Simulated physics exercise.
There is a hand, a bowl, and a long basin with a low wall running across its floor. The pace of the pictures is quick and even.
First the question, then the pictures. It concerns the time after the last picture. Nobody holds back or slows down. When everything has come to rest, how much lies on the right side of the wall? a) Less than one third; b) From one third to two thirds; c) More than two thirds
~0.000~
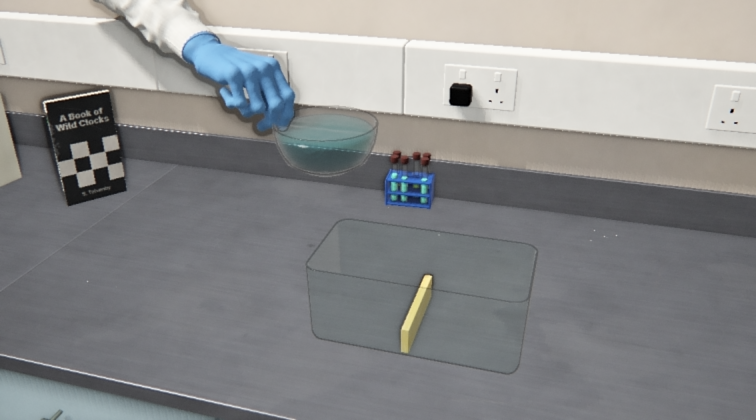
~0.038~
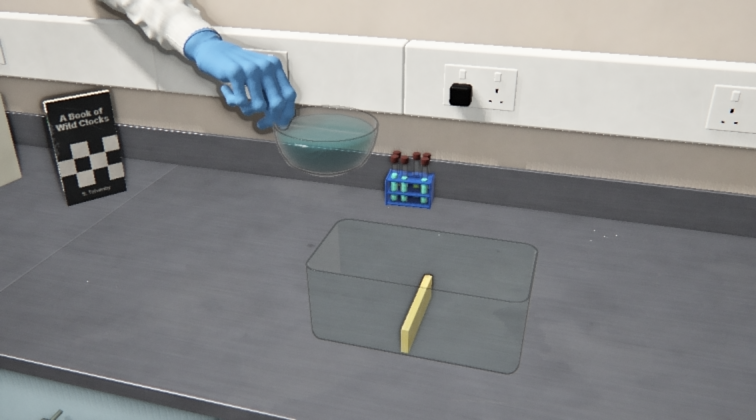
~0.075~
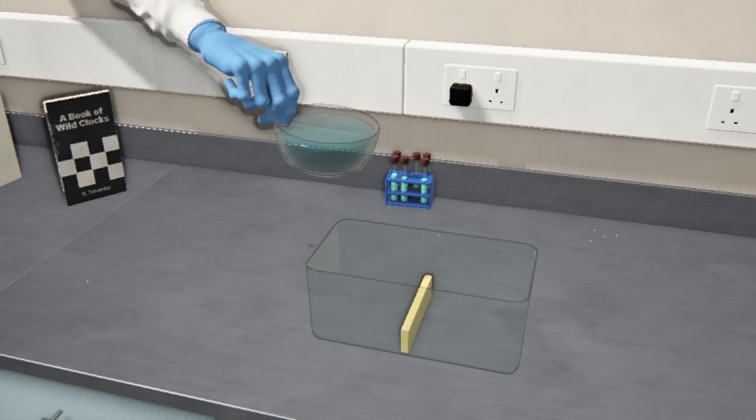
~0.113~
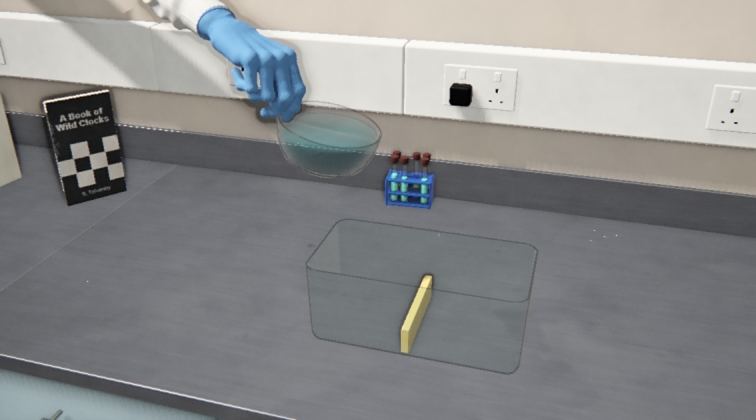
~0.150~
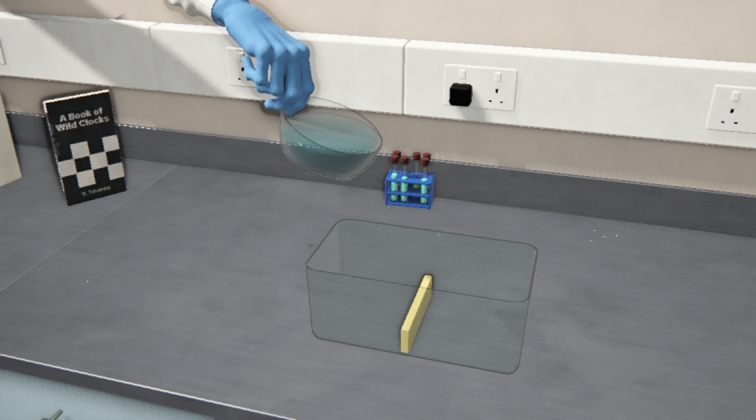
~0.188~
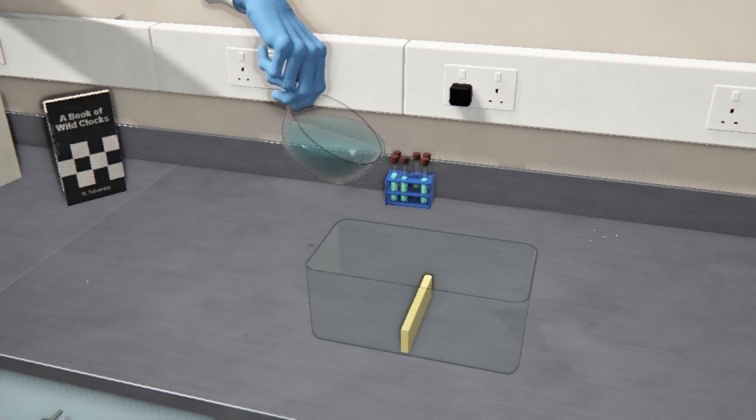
Option b: From one third to two thirds.
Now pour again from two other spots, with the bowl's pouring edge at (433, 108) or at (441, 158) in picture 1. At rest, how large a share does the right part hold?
80 % and 85 %.
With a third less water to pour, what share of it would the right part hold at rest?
Near 20 %.
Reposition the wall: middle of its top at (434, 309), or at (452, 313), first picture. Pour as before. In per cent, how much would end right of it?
It works out to around 15 per cent for the first and around 15 per cent for the second.
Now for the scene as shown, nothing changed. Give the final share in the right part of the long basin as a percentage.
About 45 percent.
Then, 0.42 s in, the tilt is 92° and 16 per cent is still to pour, 12 is left of the wall and 15 right of it.
Then, 0.59 s in, the tilt is 94° and 2 per cent is still to pour, 46 is left of the wall and 46 right of it.
Then, 0.77 s in, the tilt is 94° and 0 per cent is still to pour, 54 is left of the wall and 42 right of it.
Then, 0.96 s in, the tilt is 94° and 0 per cent is still to pour, 55 is left of the wall and 43 right of it.
Finally, 55 per cent lies left of the wall, 43 right of it and 2 outside.
